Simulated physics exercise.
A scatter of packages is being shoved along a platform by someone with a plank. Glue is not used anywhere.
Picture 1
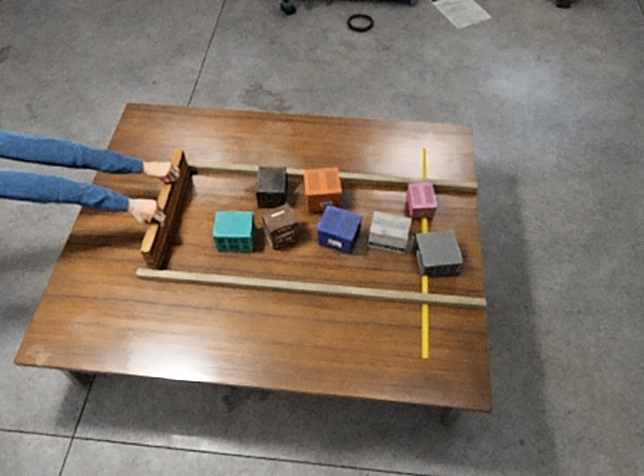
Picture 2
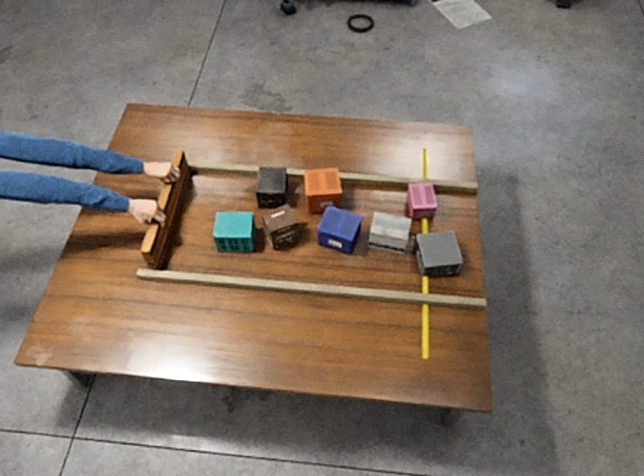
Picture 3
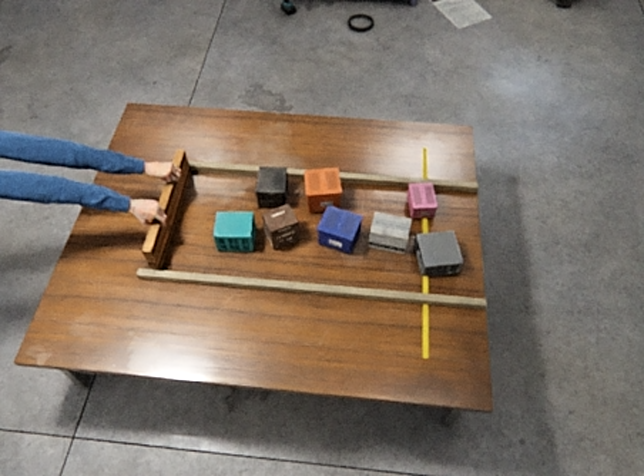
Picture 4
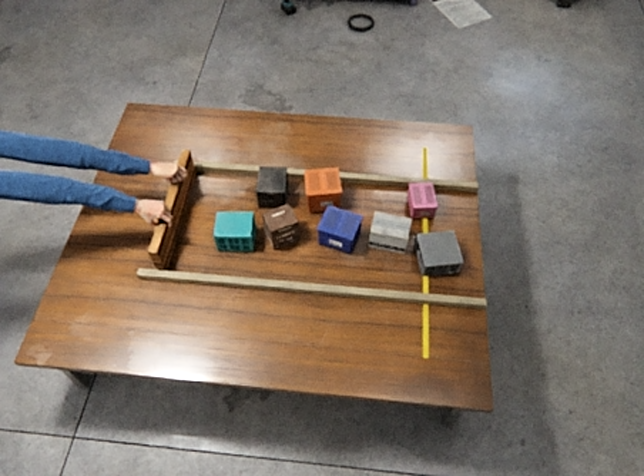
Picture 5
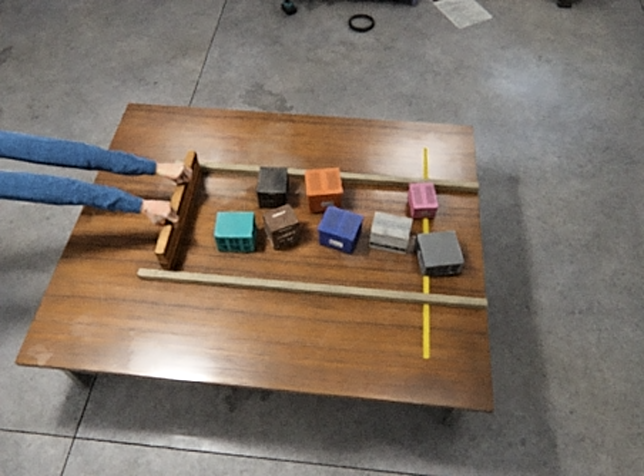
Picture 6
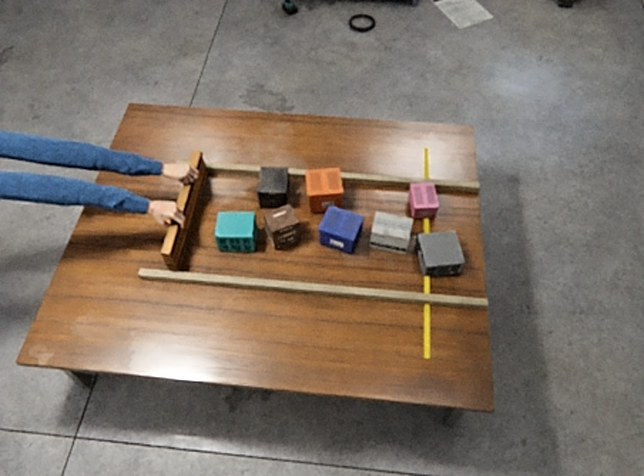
Two hands held a wooden plank upright at the left of a brown table, then slid it slightly right toward a scatter of colorful boxes, which stayed about where they were.
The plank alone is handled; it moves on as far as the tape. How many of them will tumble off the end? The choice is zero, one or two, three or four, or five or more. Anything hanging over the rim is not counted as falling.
The ones going over the edge come to either three or four, I'd say.
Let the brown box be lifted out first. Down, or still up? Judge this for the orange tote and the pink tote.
Well, the orange tote hangs in there, while the pink tote leaves the top.
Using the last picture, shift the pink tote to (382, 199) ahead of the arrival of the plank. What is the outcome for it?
The pink tote comes down.
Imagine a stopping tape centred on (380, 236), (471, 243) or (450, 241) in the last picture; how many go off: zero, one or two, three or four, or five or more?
Taking the places in the order asked: 1 or 2, then more than four, then more than four.
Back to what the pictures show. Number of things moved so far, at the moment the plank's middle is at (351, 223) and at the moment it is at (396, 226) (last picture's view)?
By then 8, and 8.
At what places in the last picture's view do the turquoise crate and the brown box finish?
Positions - first (447, 250), then (482, 248).
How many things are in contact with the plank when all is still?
The count in contact is 2.
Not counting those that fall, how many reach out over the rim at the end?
The tally is 2.
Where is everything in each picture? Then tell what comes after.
Grey crate (437, 253); pink tote (421, 201); white box (389, 233); plank (168, 208); tape (425, 239), in the first frame.
Pink tote (421, 201); plank (168, 208), in the second frame.
White box (390, 233); brown box (281, 227), in the third frame.
Grey crate (438, 253); orange tote (323, 191), in the fourth frame.
Pink tote (422, 201); blue tote (340, 231), in the fifth frame.
Grey crate (439, 253); pink tote (423, 201); white box (391, 233); plank (186, 210); tape (427, 239), in the sixth frame.
Soon after, none off yet; grey crate at rest near (439, 253); pink tote at rest near (423, 201); white box at rest near (391, 233).
Then, none off yet; grey crate moved about its own width near (470, 258); pink tote at rest near (423, 201); white box moved about its own width near (441, 227).
Further on, none off yet; grey crate moved about its own width near (476, 259); pink tote moved about its own width near (458, 197); white box tipped a little near (492, 212).
At rest, the number that fall off is three or four; fallen, blue tote, white box, pink tote and grey crate.
